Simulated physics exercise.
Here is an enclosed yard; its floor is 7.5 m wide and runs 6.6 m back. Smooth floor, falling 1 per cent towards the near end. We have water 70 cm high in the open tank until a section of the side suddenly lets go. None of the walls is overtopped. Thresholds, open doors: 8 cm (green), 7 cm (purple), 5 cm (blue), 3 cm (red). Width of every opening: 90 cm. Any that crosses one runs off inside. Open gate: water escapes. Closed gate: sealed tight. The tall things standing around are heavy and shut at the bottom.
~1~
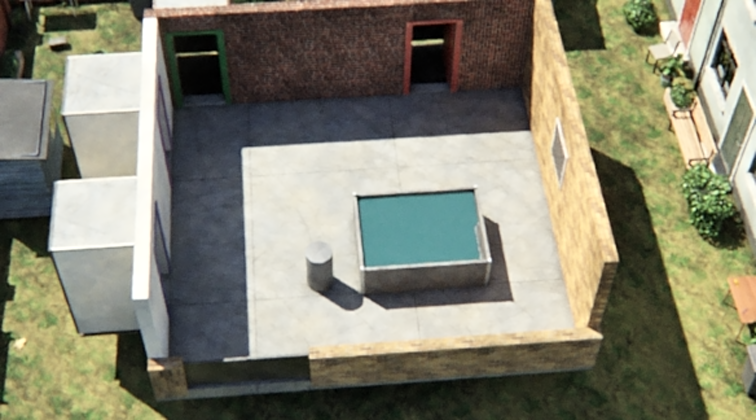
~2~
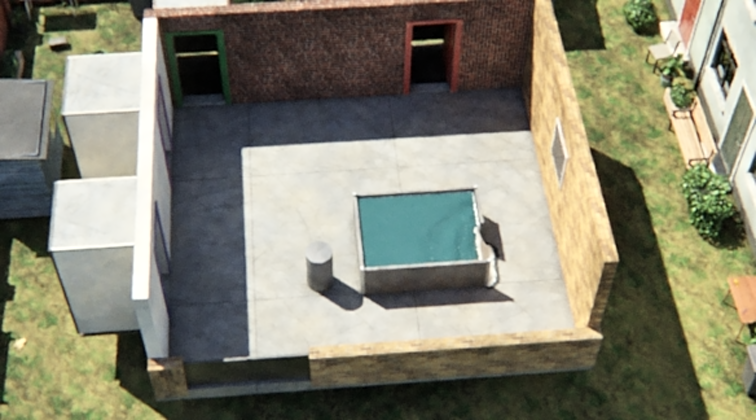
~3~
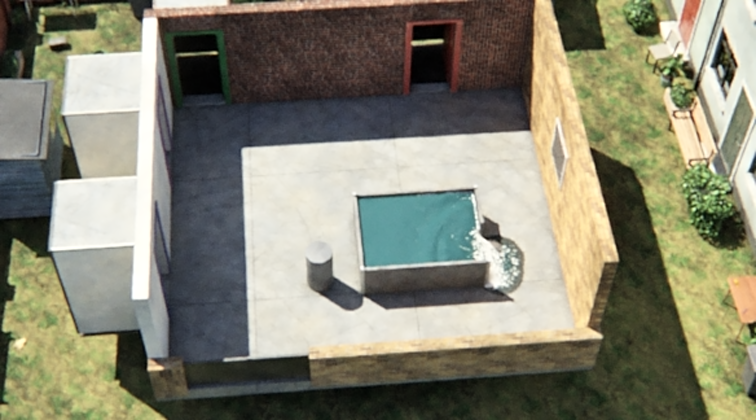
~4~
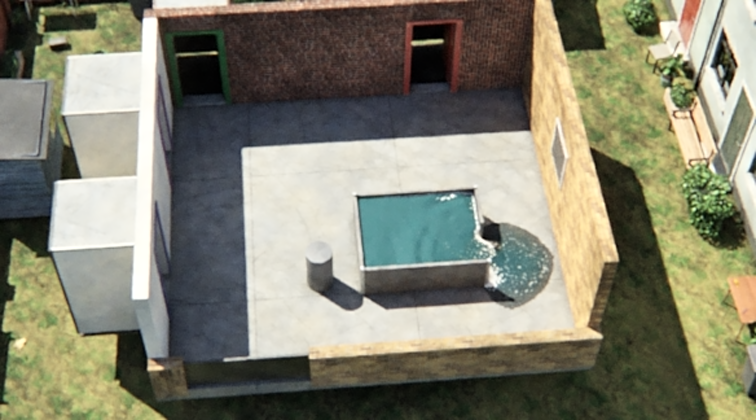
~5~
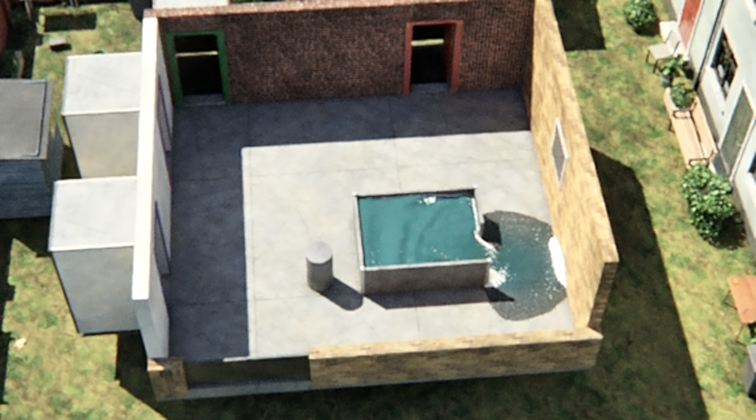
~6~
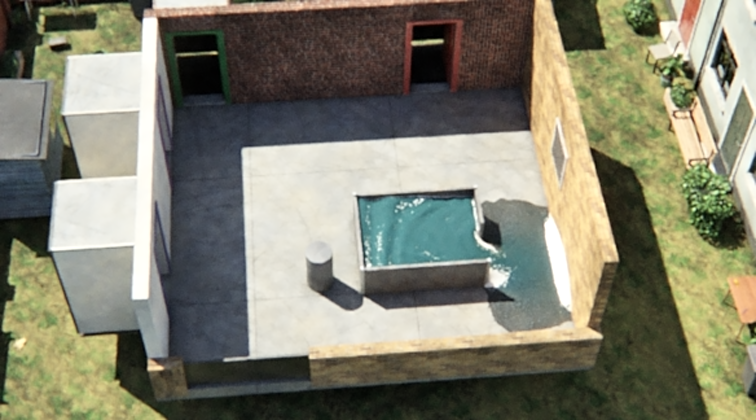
In a walled yard with a smooth grey floor, water bursts from the right side of a rectangular open tank, spreads across the floor to the right-hand wall, then extends along it towards the near end as the tank's surface ripples.
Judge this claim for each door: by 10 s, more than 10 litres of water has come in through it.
Outcome: The green door lets in less than the cap; the purple door lets in less than the cap; the blue door lets in more than the cap; the red door lets in more than the cap.
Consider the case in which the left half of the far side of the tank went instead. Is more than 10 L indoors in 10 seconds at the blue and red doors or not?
At blue the amount is beneath the mark, while at red it is higher than the mark.
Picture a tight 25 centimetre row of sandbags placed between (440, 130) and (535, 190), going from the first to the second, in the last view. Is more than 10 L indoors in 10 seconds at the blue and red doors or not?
At the blue door the limit is exceeded, and at the red door it is not reached.
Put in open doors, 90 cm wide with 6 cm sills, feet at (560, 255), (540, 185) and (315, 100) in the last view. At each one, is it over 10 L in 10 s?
In sequence the answers are more than that, less than that and less than that.
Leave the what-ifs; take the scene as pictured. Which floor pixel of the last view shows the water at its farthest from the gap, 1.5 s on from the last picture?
Near (519, 97).
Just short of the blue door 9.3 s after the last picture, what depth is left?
I'd put it at around 8.5 cm deep.
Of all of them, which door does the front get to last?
The purple door.
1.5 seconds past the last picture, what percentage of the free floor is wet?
About 20 per cent.
Then, 0.7 s after the last picture water covers 10 % of the floor and is deepest (54 cm) near (575, 350); green door not reached, purple door not reached, blue door not reached, red door not reached.
Then, 1.5 s after the last picture water covers 20 % of the floor and is deepest (44 cm) near (575, 350); green door not reached, purple door not reached, blue door not reached, red door not reached.
Then, 2.8 s after the last picture water covers 45 % of the floor and is deepest (30 cm) near (575, 350); green door not reached, purple door not reached, blue door not reached, red door 9 cm at the sill, 6 L in.
Then, 5.3 s after the last picture water covers 70 % of the floor and is deepest (21 cm) near (575, 350); green door not reached, purple door not reached, blue door 10 cm at the sill, 21 L in, red door 6 cm at the sill, 37 L in.
Then, 9.3 s after the last picture water covers 100 % of the floor and is deepest (13 cm) near (169, 379); green door 2 cm at the sill, 0 L in, purple door 8 cm at the sill, 1 L in, blue door 8 cm at the sill, 65 L in, red door 3 cm at the sill, 51 L in.
